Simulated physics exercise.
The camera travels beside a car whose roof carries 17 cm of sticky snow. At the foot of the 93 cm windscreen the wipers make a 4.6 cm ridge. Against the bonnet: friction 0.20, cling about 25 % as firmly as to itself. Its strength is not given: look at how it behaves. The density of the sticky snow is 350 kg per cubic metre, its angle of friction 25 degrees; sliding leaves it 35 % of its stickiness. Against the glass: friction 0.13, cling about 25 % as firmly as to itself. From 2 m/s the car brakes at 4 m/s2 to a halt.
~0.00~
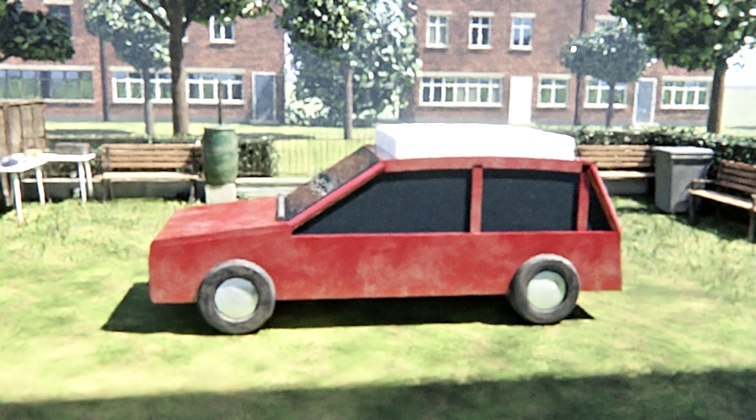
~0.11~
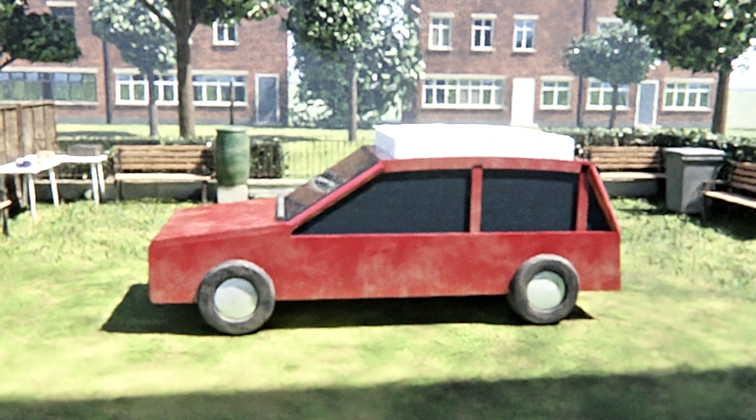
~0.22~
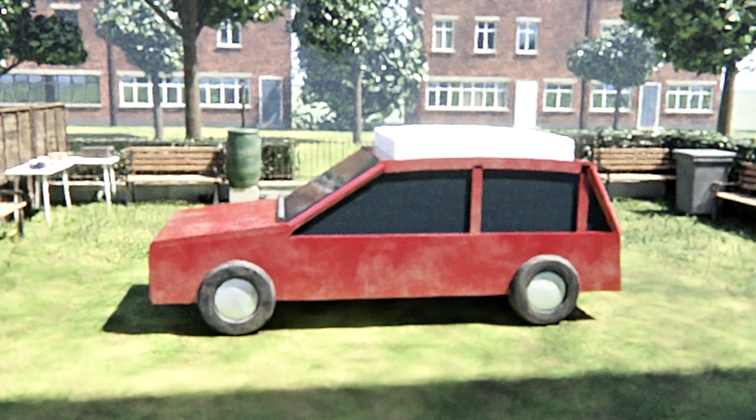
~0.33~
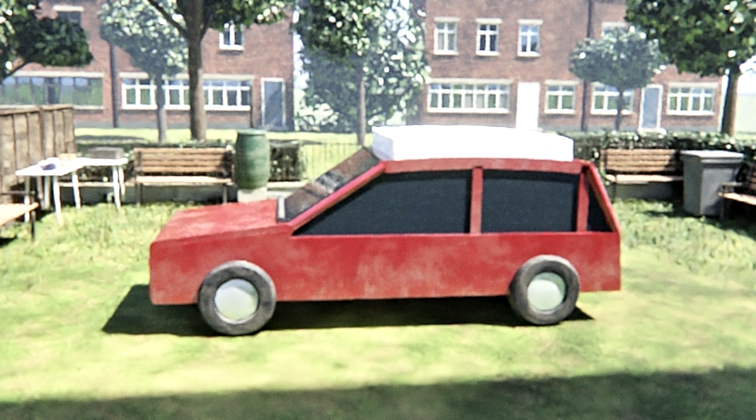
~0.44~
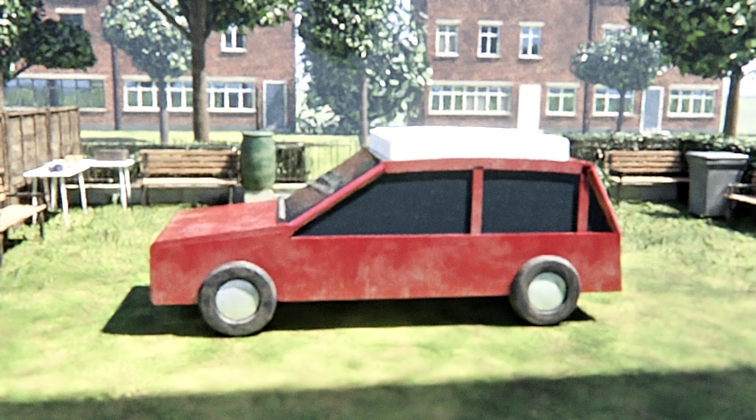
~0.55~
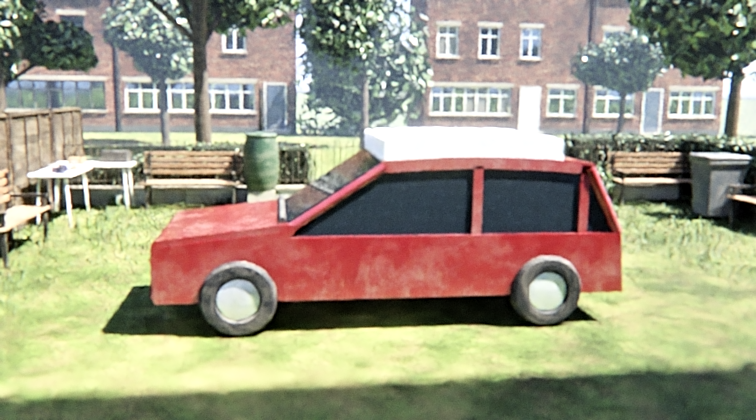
The footage shows a red car with a white slab of snow on its roof, seen side-on on grass before brick houses, as the background drifts right and slows while the snow slides slightly left toward the windscreen.
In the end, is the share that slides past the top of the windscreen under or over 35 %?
Expect under 35 %.
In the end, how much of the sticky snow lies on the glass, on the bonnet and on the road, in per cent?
About 6 % on the glass, 3 % on the bonnet, 4 % on the road.
After 0.87 s, 89 % of the snow is on the roof, 11 % on the glass, none on the bonnet and none has gone off the nose.
After 1.25 s, 87 % of the snow is on the roof, 12 % on the glass, 2 % on the bonnet and none has gone off the nose.
After 1.62 s, 87 % of the snow is on the roof, 6 % on the glass, 7 % on the bonnet and none has gone off the nose.
After 2.00 s, 87 % of the snow is on the roof, 6 % on the glass, 6 % on the bonnet and 1 % has gone off the nose.
After 2.30 s, at the end, 87 % of the snow is on the roof, 6 % on the glass, 3 % on the bonnet and 4 % has gone off the nose.
